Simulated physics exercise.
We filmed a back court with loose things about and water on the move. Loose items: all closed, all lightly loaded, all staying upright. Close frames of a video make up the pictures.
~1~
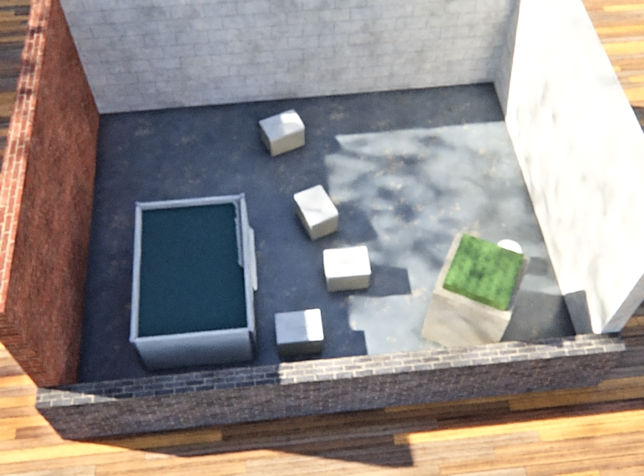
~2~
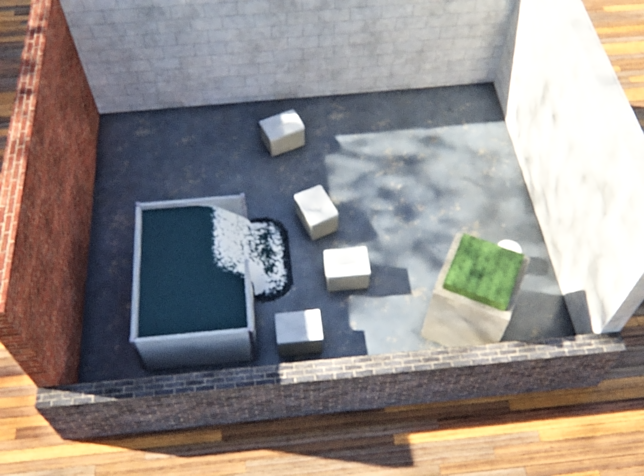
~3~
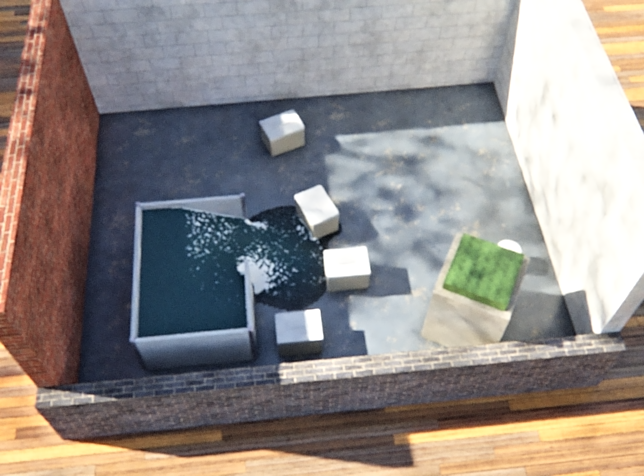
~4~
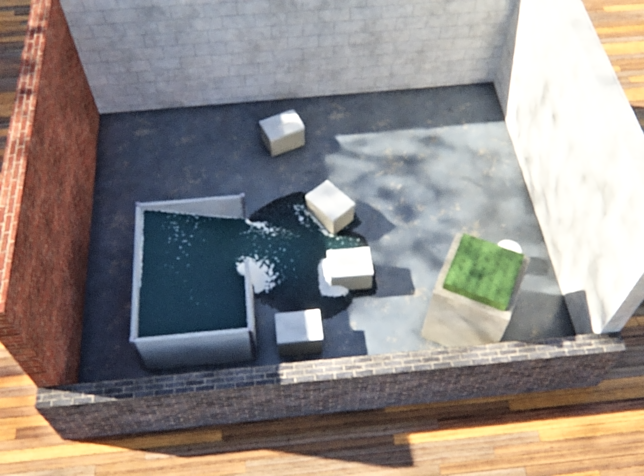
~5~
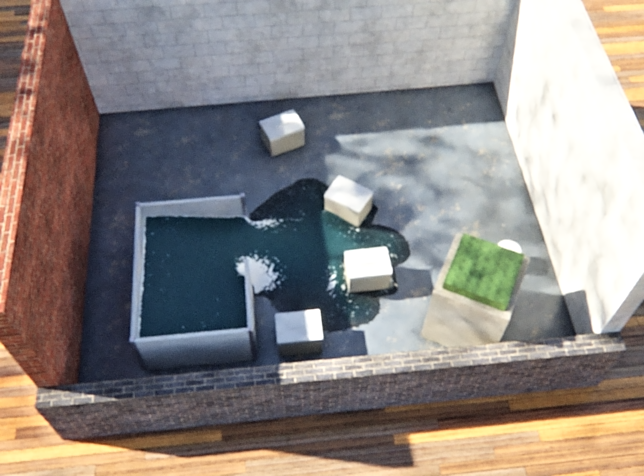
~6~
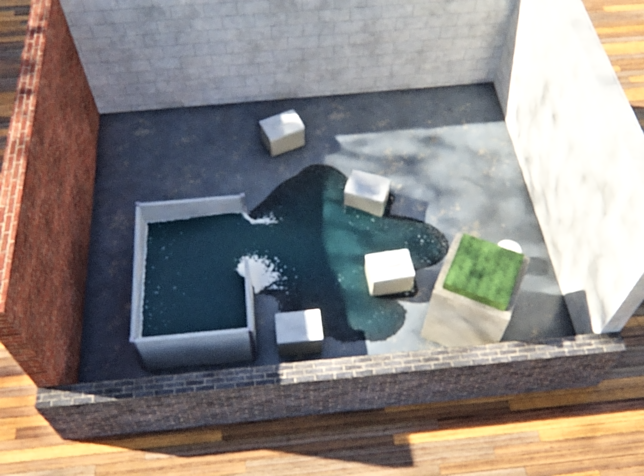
In the video, dark water pours through the right side of a walled tank in a court and spreads across the floor around pale boxes, pushing two of them rightward while the others stay in place.
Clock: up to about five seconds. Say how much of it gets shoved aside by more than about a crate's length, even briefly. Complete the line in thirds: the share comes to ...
The share comes to between one and two thirds.
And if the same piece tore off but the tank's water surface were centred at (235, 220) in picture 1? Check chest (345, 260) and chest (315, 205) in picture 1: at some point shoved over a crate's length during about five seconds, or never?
Taking them in turn: Didn't get there and got there.
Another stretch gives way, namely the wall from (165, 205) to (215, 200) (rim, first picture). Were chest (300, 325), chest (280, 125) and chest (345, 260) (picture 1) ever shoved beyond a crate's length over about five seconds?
Falls short, travels that far, falls short.
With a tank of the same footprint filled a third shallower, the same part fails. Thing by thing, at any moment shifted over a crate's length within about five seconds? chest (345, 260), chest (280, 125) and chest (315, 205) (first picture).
In the order you named them: Went past the threshold, stayed within the threshold, went past the threshold.
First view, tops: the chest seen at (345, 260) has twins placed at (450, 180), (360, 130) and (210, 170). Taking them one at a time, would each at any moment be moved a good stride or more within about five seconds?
One by one: Knocked well away; knocked well away; hardly budges.
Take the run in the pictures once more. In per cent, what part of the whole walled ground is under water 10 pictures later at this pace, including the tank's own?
60 per cent or so.
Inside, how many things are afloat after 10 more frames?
The tally stands at 3.
A moment on, 2 of 5 are well off their spots; 0 afloat.
Next, 3 of 5 are well off their spots; 3 afloat.
Later, 3 of 5 are well off their spots; 3 afloat.
In the end, 3 of 5 are well off their spots, and 3 have been at some point; 4 afloat.
